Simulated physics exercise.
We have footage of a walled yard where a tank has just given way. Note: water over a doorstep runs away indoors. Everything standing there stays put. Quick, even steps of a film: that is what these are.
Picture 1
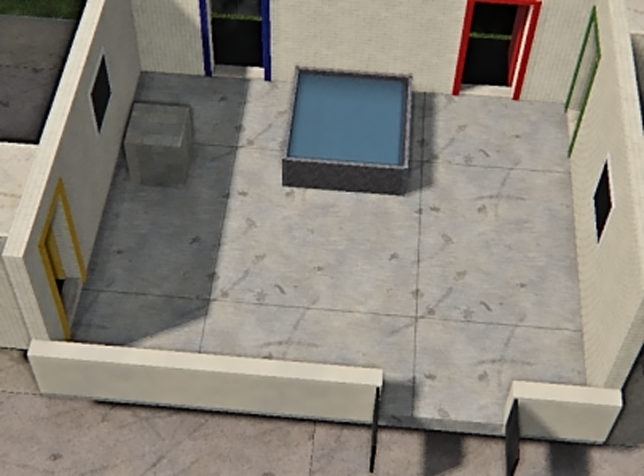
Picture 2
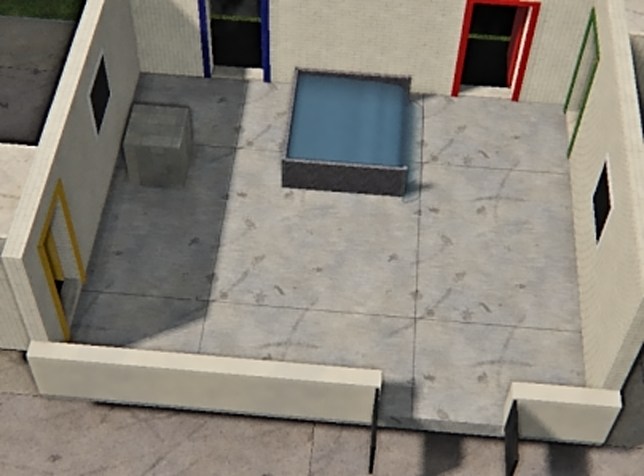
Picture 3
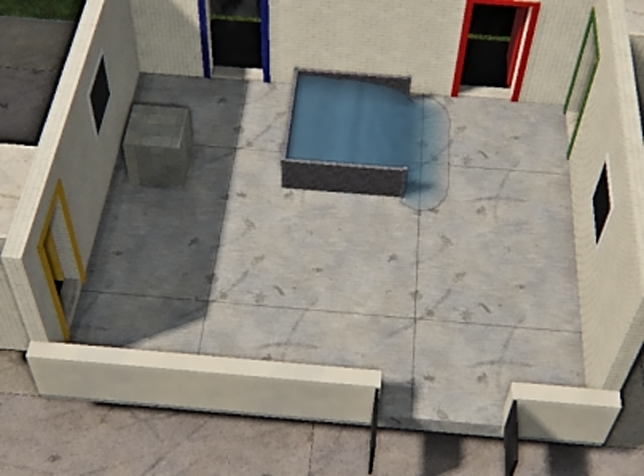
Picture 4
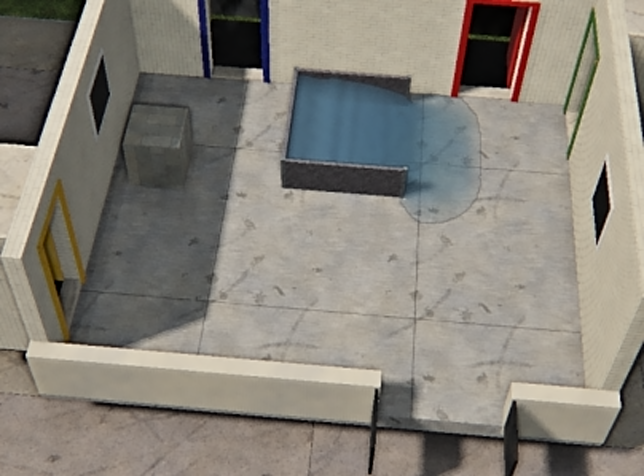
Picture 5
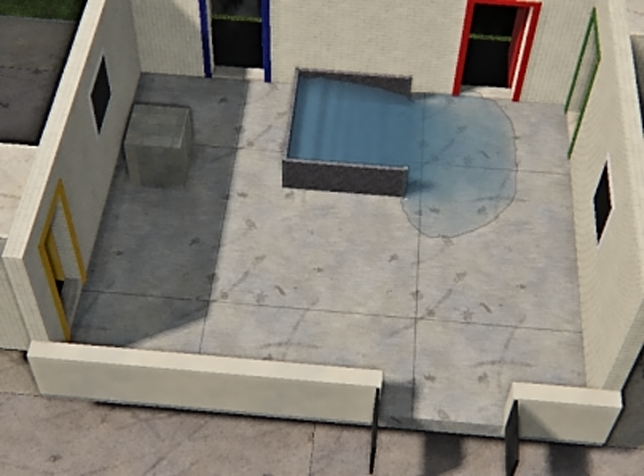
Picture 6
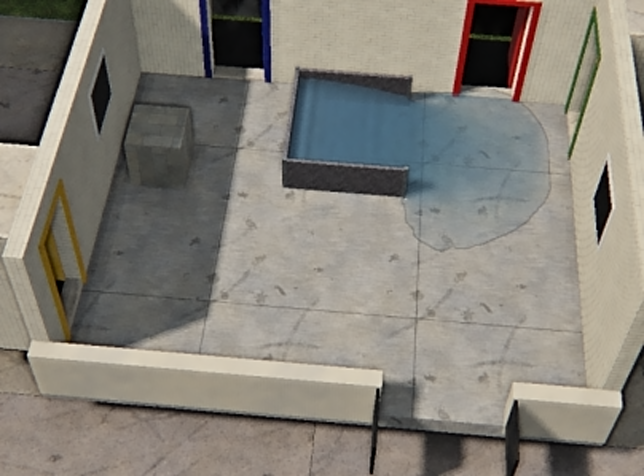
The clip opens on a walled yard where an open tank of still blue water stands near the back wall, between blue and red doorways. The tank's right side gives way and water pours out, first as a narrow fringe, then as a rounded, shallow sheet spreading rightward across the gray floor past the red doorway.
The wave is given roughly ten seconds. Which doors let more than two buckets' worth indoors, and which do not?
In the end the yellow door doesn't get too much water coming through; the red door gets too much water coming through; the blue door doesn't get too much water coming through; the green door gets too much water coming through.
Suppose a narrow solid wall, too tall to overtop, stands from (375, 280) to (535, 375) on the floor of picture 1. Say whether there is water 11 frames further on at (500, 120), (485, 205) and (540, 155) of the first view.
In order: Soaked, soaked, soaked.
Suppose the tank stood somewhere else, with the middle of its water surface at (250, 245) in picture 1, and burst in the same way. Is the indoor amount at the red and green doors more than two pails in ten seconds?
I'd say the red door crosses the line but the green door doesn't reach it.
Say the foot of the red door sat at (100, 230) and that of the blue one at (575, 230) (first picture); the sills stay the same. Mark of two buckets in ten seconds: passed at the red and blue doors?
Check: Red one comes out below / blue one comes out above.
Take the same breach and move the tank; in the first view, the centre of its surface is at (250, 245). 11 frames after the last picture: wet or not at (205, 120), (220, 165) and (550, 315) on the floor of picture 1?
As listed: Untouched, untouched, reached.
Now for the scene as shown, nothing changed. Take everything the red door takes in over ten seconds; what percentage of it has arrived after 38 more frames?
Around 95 in a hundred.
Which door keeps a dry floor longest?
Result: The door marked yellow.
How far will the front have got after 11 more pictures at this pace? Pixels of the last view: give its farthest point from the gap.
The flood front should get to about (583, 371).
A moment on, water covers 25 % of the floor; the yellow door not reached, the red door under two buckets in, the blue door not reached, the green door over two buckets in.
Next, water covers 25 % of the floor; the yellow door not reached, the red door over two buckets in, the blue door not reached, the green door far over two buckets in.
Then, water covers 35 % of the floor; the yellow door not reached, the red door over two buckets in, the blue door not reached, the green door far over two buckets in.
Later, water covers 55 % of the floor; the yellow door not reached, the red door far over two buckets in, the blue door not reached, the green door far over two buckets in.
In the end, water covers 70 % of the floor; the yellow door wet at the sill, nothing in, the red door far over two buckets in, the blue door wet at the sill, nothing in, the green door far over two buckets in.
